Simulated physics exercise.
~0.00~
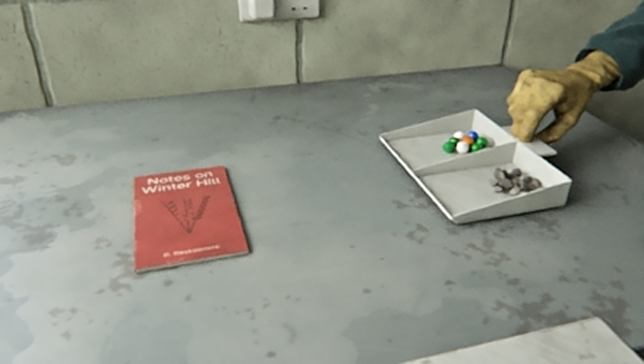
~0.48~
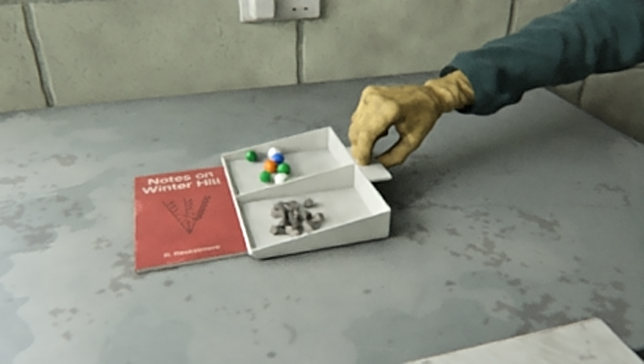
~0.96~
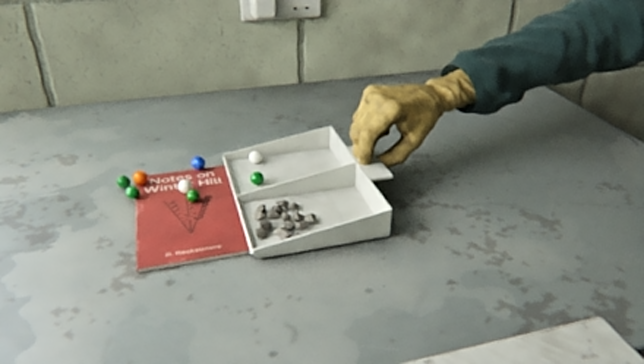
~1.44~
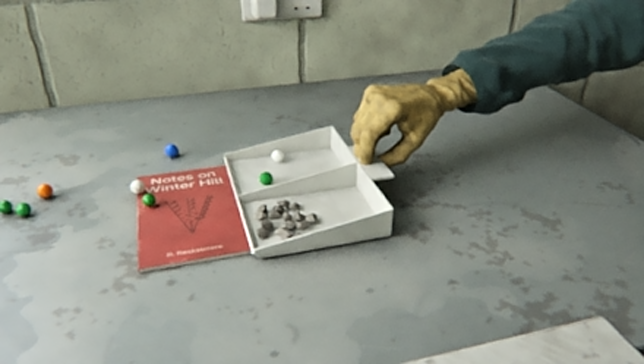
In the video, a gloved hand slides a divided white tray left across a gray table until it stops against a thin red book; the gray pebbles shift forward but stay inside, while most of the colored balls roll out over the book and onto the table, leaving two behind.
